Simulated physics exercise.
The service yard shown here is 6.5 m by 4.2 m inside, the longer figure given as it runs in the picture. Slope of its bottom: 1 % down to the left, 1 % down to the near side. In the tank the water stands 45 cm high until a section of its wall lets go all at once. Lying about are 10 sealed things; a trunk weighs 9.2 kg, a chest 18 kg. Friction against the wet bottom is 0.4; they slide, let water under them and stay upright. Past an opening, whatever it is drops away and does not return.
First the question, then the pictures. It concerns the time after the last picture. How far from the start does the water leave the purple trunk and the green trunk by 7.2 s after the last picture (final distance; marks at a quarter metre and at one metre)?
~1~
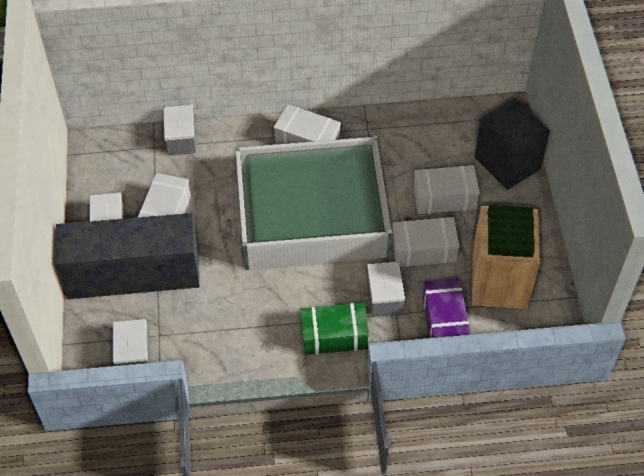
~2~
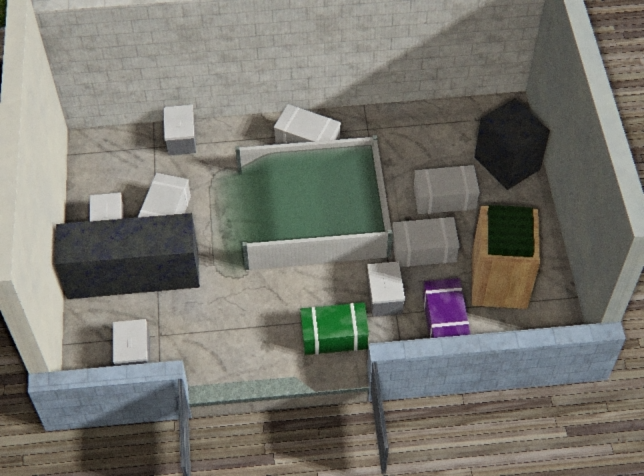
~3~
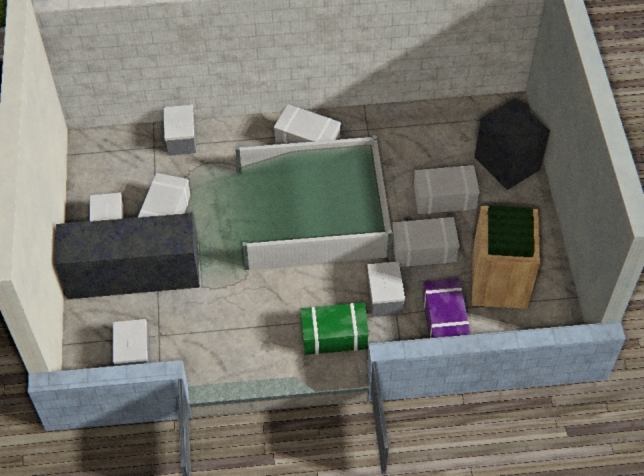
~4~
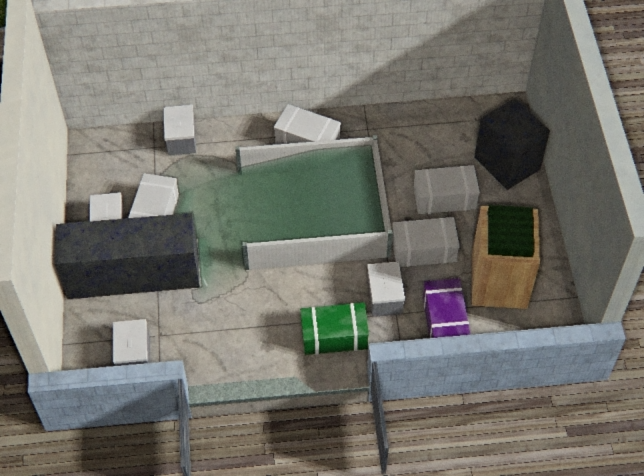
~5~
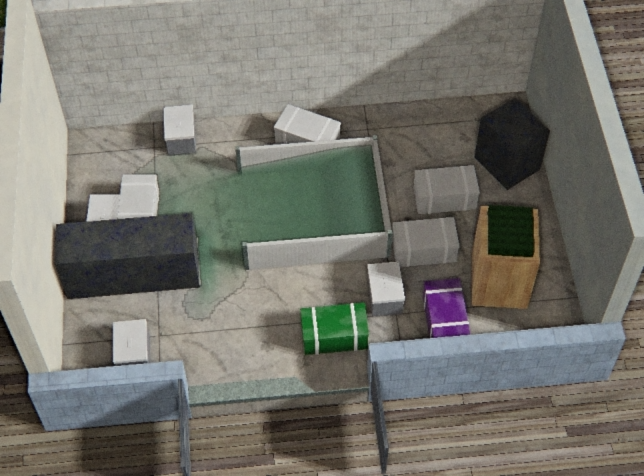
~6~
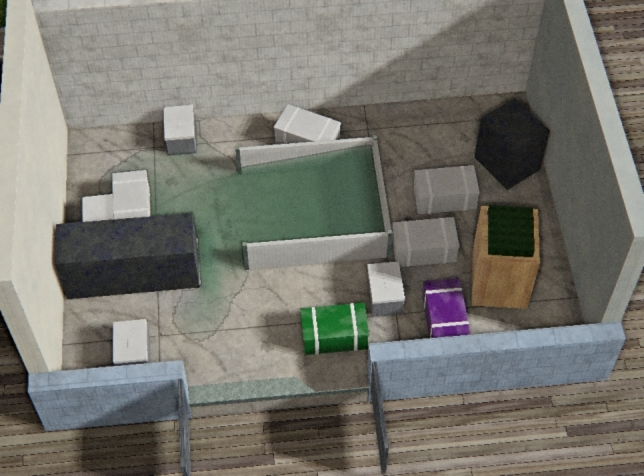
Result: Purple trunk: Negligible shift, green trunk: Negligible shift.
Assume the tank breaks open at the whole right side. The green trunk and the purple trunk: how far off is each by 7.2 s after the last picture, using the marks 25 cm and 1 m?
The green trunk is swept a long way; the purple trunk is swept a long way.
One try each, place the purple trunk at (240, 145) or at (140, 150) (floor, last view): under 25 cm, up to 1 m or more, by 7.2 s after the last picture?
Well, it gets swept off on the first try and gets swept off on the second.
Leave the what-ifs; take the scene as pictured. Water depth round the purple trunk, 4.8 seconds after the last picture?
Around 0 cm.
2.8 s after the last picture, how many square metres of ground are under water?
That flooded area is roughly 14 m2.
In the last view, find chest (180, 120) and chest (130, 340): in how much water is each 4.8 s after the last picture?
I'd estimate 6 cm for the first and 5 cm for the second.
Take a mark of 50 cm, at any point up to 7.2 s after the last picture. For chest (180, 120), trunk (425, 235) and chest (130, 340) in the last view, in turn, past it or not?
First one went too far, second one stayed inside, third one stayed inside.
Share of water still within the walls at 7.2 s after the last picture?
Roughly 82 percent.
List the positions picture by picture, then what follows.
The purple trunk at (447, 307) rests on the ground; the green trunk at (335, 321), on the bottom; 2.6 m2 under water; 0 of 10 have shifted, in the first frame.
The purple trunk at (447, 307) rests on the ground; the green trunk at (335, 321) rests on the ground; water covers 3.3 m2; 0 of 10 have shifted, in the second frame.
The purple trunk at (447, 307), on the bottom; the green trunk at (335, 321), on the bottom; 4.0 m2 under water; 0 of 10 have shifted, in the third frame.
The purple trunk at (447, 307) rests on the ground; the green trunk at (335, 321), on the bottom; water covers 4.5 m2; 1 of 10 have shifted, in the fourth frame.
The purple trunk at (447, 307) rests on the ground; the green trunk at (335, 321) rests on the ground; 5.3 m2 under water; 1 of 10 have shifted, in the fifth frame.
The purple trunk at (447, 307), on the bottom; the green trunk at (335, 321), on the bottom; water covers 6.1 m2; 2 of 10 have shifted, in the sixth frame.
Then, 0.9 s after the last picture the purple trunk is near (447, 307), 0.0 m from its start, aground; the green trunk is near (335, 321), 0.0 m from its start, aground; 0 of 10 are out; 2 afloat.
Then, 2.8 s after the last picture the purple trunk is near (447, 307), 0.0 m from its start, aground; the green trunk is near (335, 321), 0.0 m from its start, aground; 0 of 10 are out; 2 afloat.
Then, 4.8 s after the last picture the purple trunk is near (447, 307), 0.0 m from its start, aground; the green trunk is near (335, 321), 0.0 m from its start, aground; 0 of 10 are out; 2 afloat.
Then, 7.2 s after the last picture the purple trunk is near (447, 307), 0.0 m from its start, aground; the green trunk is near (335, 321), 0.0 m from its start, aground; 0 of 10 are out; 2 afloat.
